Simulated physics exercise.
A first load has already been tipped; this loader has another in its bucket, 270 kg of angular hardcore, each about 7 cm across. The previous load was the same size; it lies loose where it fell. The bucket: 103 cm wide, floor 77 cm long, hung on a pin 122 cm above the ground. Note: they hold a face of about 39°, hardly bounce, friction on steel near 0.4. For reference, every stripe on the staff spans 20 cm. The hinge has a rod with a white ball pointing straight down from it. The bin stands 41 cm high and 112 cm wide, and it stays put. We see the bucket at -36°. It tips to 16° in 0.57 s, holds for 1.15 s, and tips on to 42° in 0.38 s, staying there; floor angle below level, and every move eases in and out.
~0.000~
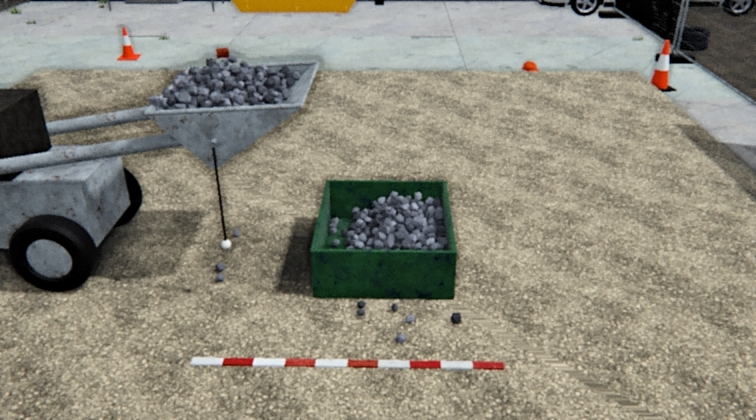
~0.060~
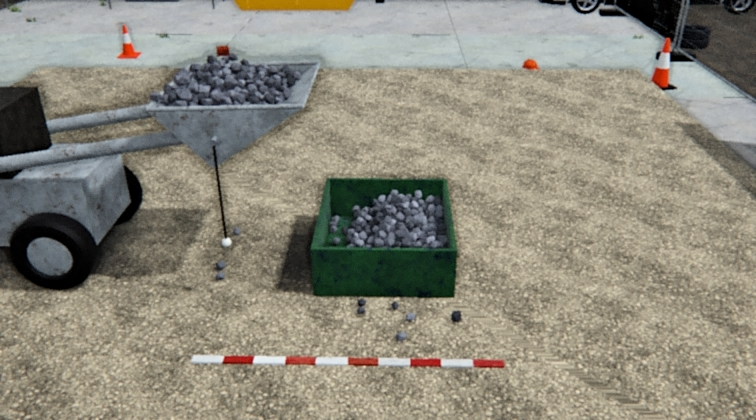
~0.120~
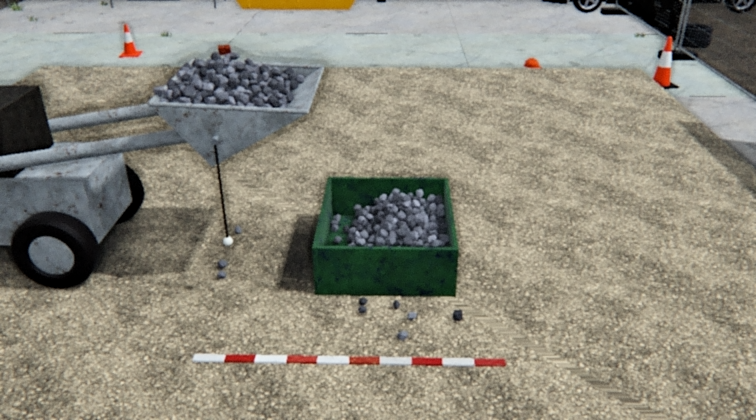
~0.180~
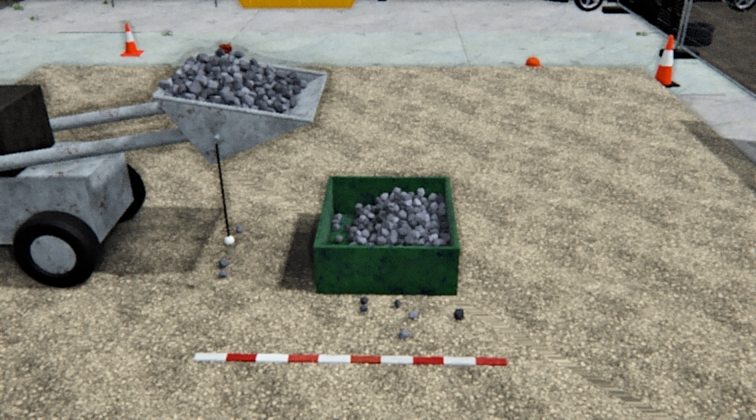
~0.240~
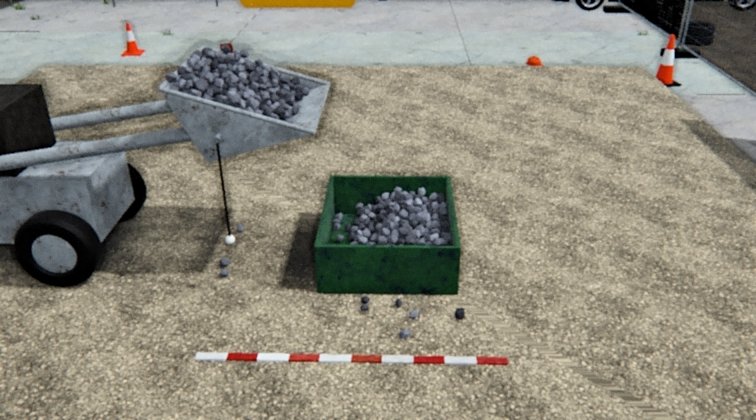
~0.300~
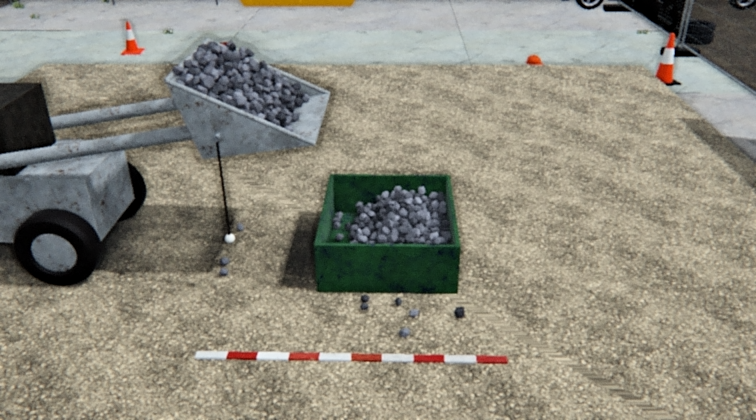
On a gravel yard, a grey wheeled loader at left holds a bucket heaped with grey stones beside a green bin partly filled with similar stones; the bucket gradually tilts, its right edge lowering while the stones stay inside.
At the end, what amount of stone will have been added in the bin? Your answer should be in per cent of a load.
Close to 56 parts in a hundred.
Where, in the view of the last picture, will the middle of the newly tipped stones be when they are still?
Middle: Approx. (337, 235) px.
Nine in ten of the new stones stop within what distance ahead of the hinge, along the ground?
Roughly 100 centimetres.
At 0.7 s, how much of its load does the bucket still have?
Estimate: 100 % remaining inside, roughly.
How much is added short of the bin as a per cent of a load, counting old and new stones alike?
Result: Near 40 % of one load.
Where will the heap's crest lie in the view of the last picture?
Expect the peak around (341, 210).
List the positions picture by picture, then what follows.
In the first frame, lip at (302, 106), floor tilted -36°, highest stones at (222, 65). The earlier load is highest near (392, 238), 33 cm above ground level, 1 % short of the bin, 98 % in the bin, 2 % beside or beyond the bin.
In the second frame, lip at (303, 106), floor tilted -34°, highest stones at (218, 64); the stones move at 0.2 m/s on average.
In the third frame, lip at (307, 112), floor tilted -30°, highest stones at (216, 64); the stones move at 0.3 m/s on average.
In the fourth frame, the bucket is at -24°, its lip at (312, 121); the top of the load is at (204, 63); the stones move at 0.4 m/s on average.
In the fifth frame, the bucket is at -16°, its lip at (315, 133); the top of the load is at (207, 56); the stones move at 0.5 m/s on average.
In the sixth frame, lip at (315, 144), floor tilted -8°, highest stones at (211, 51); the stones move at 0.5 m/s on average.
After 0.4 s the floor is at 8°; in per cent of one load, 100 in the bucket, 1 short of the bin, 98 in the bin, 2 beside or beyond the bin; the foremost stones are at (447, 241).
After 0.7 s the floor is at 16°; in per cent of one load, 100 in the bucket, 1 short of the bin, 98 in the bin, 2 beside or beyond the bin; the foremost stones are at (447, 241).
After 2.5 s the floor is at 42°; in per cent of one load, 6 in the bucket, 42 short of the bin, 145 in the bin, 7 beside or beyond the bin; the foremost stones are at (447, 241).
After 5.0 s the floor is at 42°; in per cent of one load, 0 in the bucket, 39 short of the bin, 154 in the bin, 7 beside or beyond the bin; the foremost stones are at (447, 241). Net gain in the bin, 56.
